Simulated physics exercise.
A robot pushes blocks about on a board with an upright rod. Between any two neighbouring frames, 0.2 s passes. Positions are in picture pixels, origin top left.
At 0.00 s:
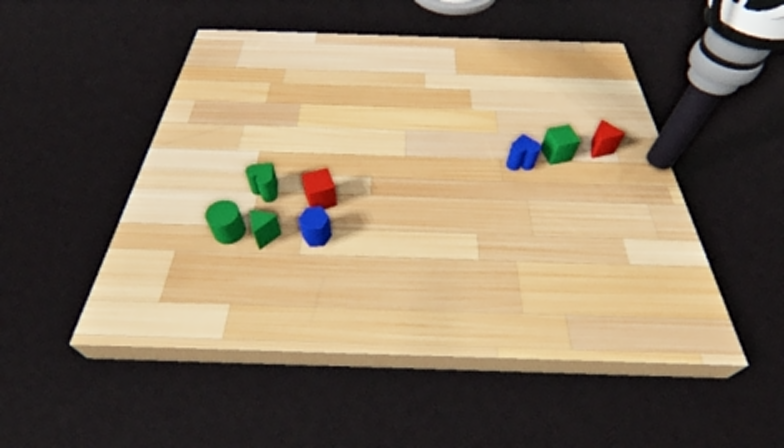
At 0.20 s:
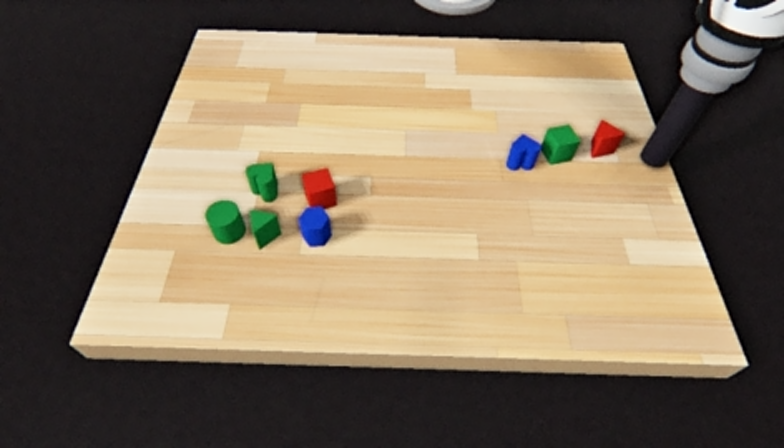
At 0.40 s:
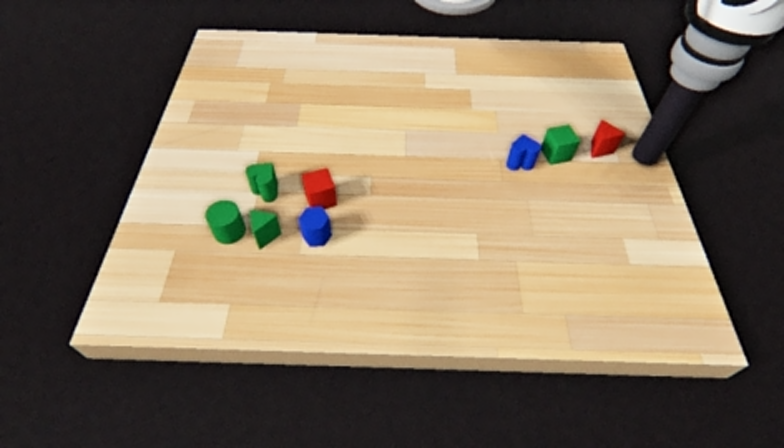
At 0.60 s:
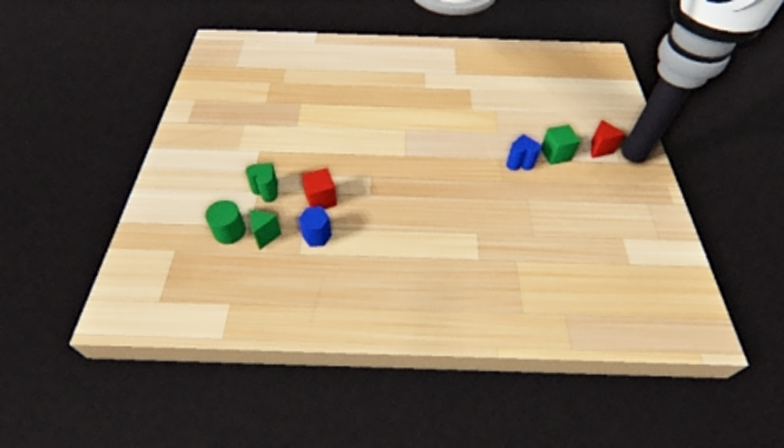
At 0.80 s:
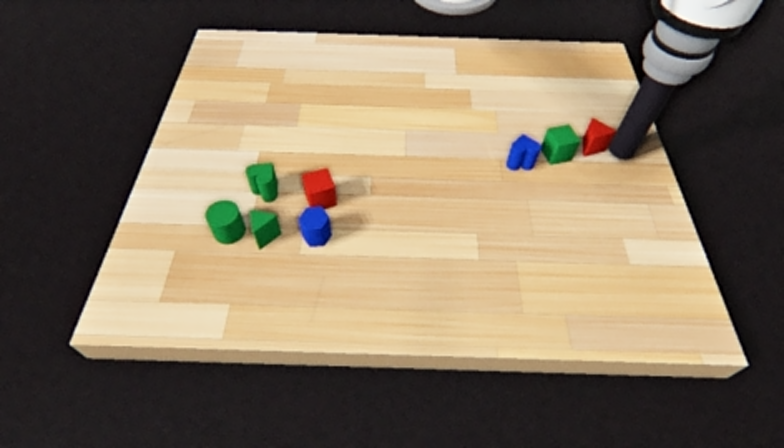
In this clip, a robot's dark upright rod moves left along the right side of a wooden board holding red, green and blue blocks, then nudges a red triangular block slightly left toward a green block.
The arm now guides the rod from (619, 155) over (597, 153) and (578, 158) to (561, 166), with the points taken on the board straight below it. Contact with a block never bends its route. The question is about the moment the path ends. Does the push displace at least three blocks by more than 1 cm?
No, that is not how it ends up.
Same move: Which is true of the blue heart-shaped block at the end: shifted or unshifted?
Once the path ends, it is where it was.
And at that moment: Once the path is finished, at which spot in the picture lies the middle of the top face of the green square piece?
The centre of its top face lies at (545, 134).
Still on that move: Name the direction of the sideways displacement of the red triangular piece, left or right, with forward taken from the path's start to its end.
Over to the right.
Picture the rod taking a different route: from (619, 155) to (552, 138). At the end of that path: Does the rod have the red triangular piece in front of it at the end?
That would be a yes.
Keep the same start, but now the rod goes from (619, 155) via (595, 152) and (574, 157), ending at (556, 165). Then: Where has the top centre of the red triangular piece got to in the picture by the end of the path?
That would be at about pixel (572, 119).
What follows on the original path. Halfway along, rod at (589, 150); red triangular piece at (579, 122), turned 20° anticlockwise.
At the end, rod at (563, 161); blue heart-shaped block in place; green square piece at (545, 134), turned 60° clockwise; red triangular piece at (578, 121), turned 15° anticlockwise.
